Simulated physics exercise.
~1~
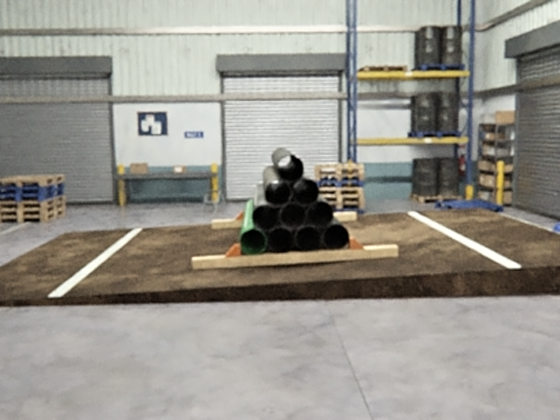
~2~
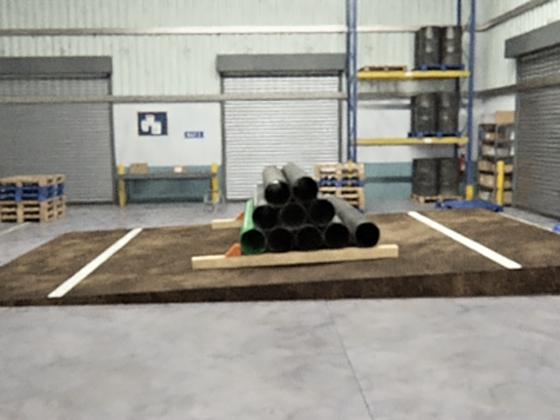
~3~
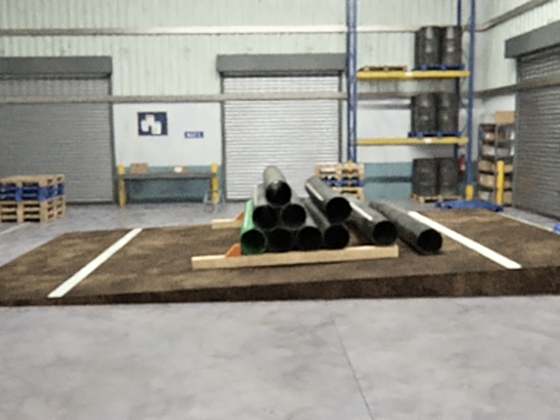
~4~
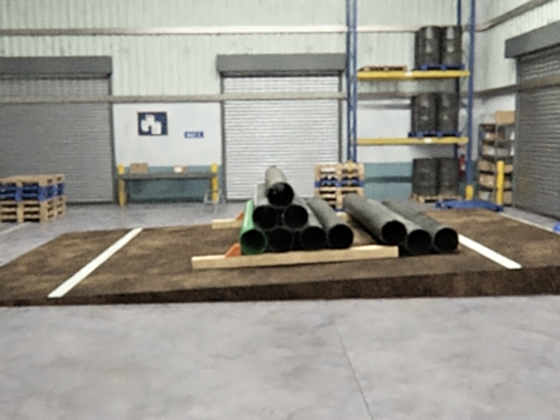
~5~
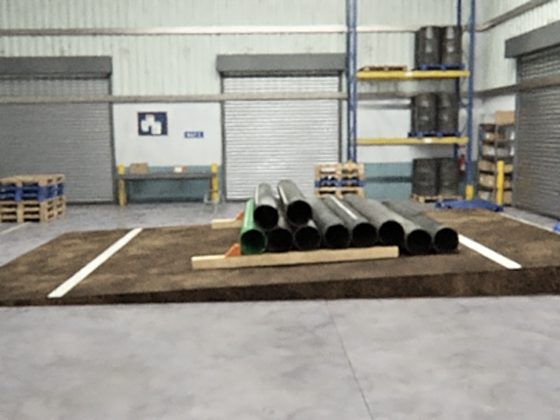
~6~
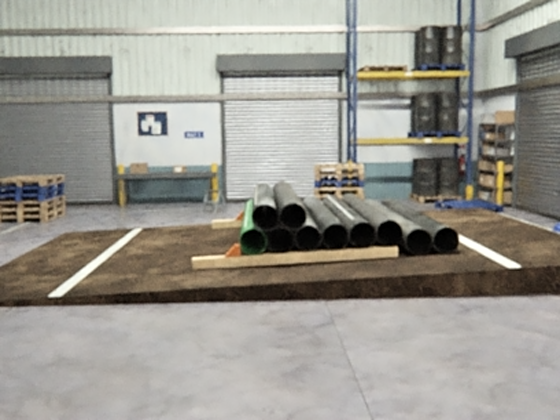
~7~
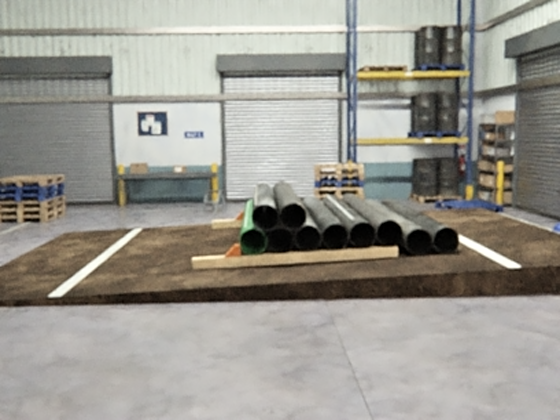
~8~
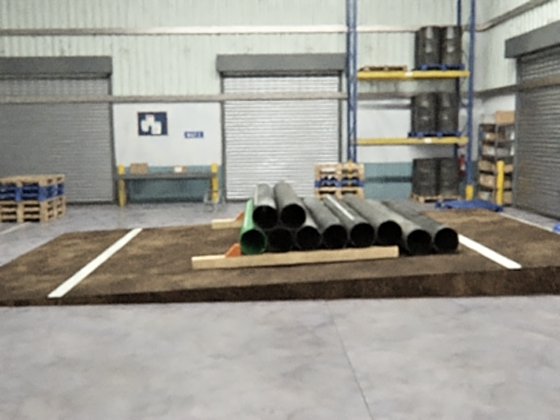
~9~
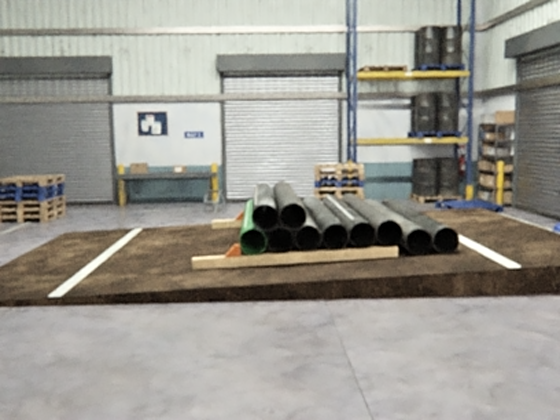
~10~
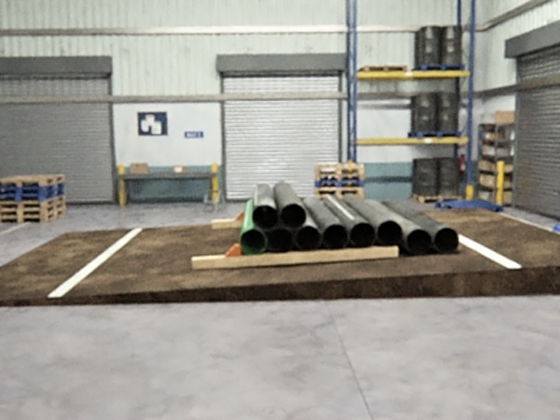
To begin with, a triangular stack of ten dark plastic pipes, one marked green at the lower left, sits end-on across timber bearers on a brown soil pad in a warehouse. The right side of the stack gives way, and the pipes on that side shift and spread outward. Some roll off to the right onto the soil, while the top pipe sinks as the pile flattens. It then drops lower beside another pipe near the left. The pipes come to rest in a low, spread row with two on top, the green one still on the bearers and none past the white lines.
